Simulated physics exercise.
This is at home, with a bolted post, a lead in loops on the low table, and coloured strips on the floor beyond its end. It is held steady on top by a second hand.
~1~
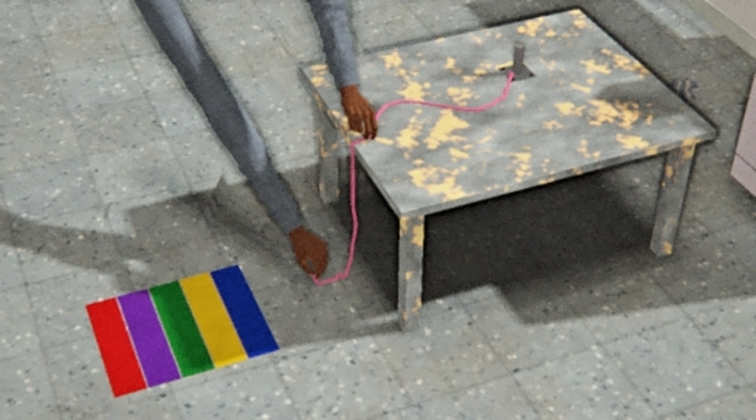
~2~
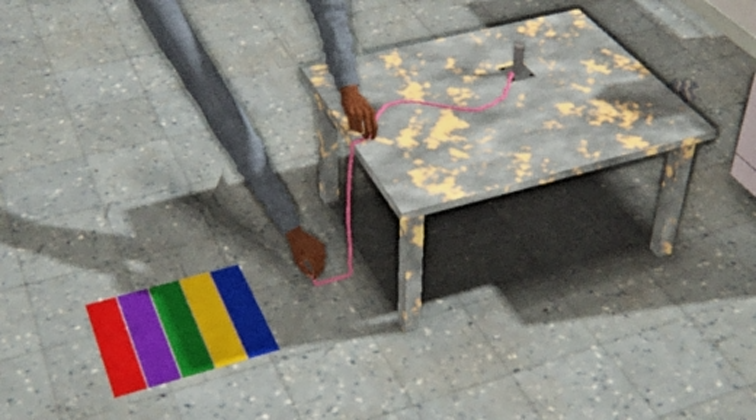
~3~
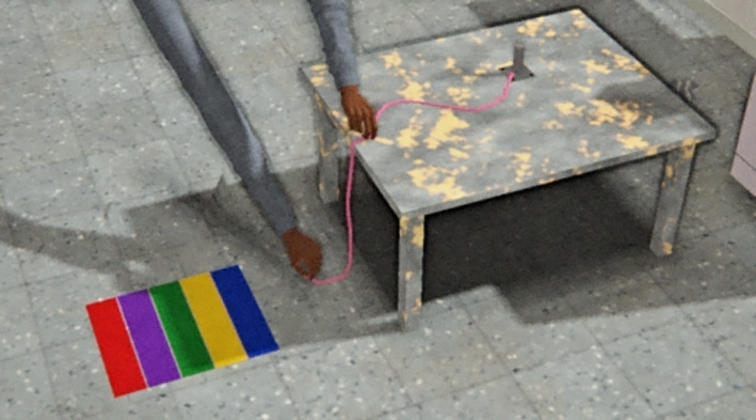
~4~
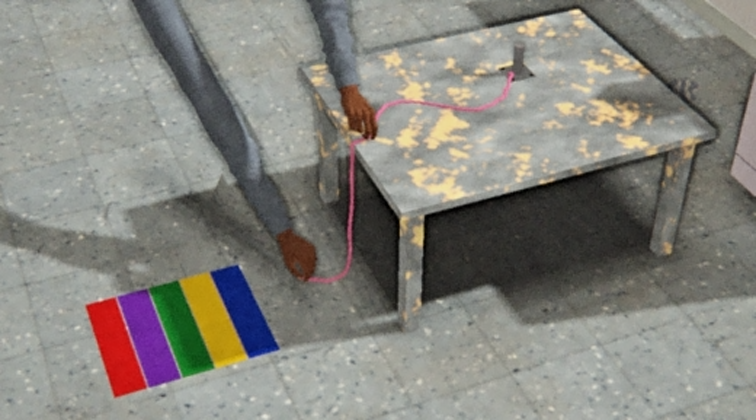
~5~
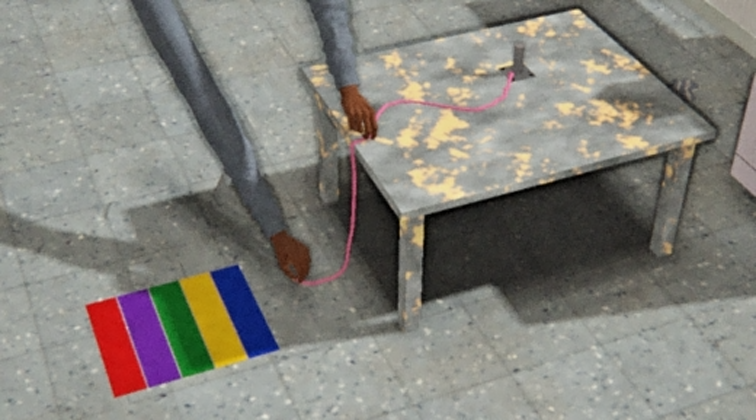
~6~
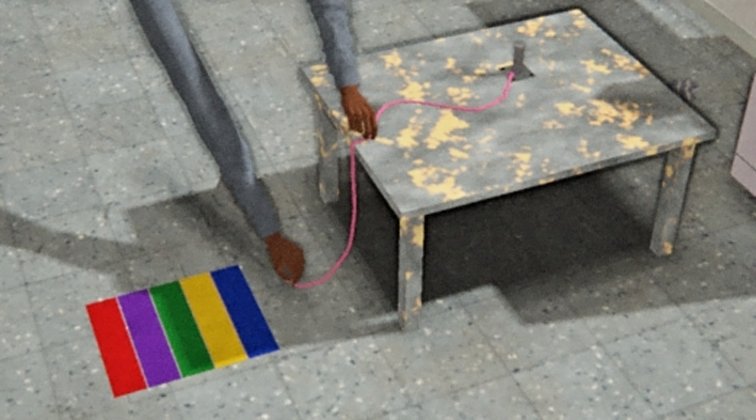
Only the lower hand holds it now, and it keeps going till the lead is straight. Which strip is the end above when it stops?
The purple one.
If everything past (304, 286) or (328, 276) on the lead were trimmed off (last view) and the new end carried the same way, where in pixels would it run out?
(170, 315) and (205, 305).
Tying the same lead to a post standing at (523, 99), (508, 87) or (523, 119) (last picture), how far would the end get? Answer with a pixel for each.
The first try gives (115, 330), the second (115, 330) and the third (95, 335).
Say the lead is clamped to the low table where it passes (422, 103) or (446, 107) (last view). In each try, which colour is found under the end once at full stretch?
It would be green; green.
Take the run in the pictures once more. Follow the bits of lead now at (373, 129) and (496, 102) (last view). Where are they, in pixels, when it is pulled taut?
They finish close to (328, 153) and close to (463, 92).
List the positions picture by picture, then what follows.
End (315, 275); blue (257, 338); yellow (225, 347); green (192, 356); purple (159, 366); red (125, 375), in the first frame.
End (313, 276); lead through (506, 92) (455, 108) (385, 107) (357, 142) (349, 204) (350, 258), in the second frame.
End (309, 277), in the third frame.
End (303, 279); lead through (506, 92) (455, 108) (385, 107) (357, 142) (352, 204) (350, 257), in the fourth frame.
End (297, 280), in the fifth frame.
End (292, 282); lead through (506, 92) (455, 108) (385, 107) (357, 142) (355, 203) (342, 259), in the sixth frame.
A little later, end near (202, 306); over yellow.
Next, end near (164, 317); over green.
When it is tight, end near (140, 323); over purple. Over purple.
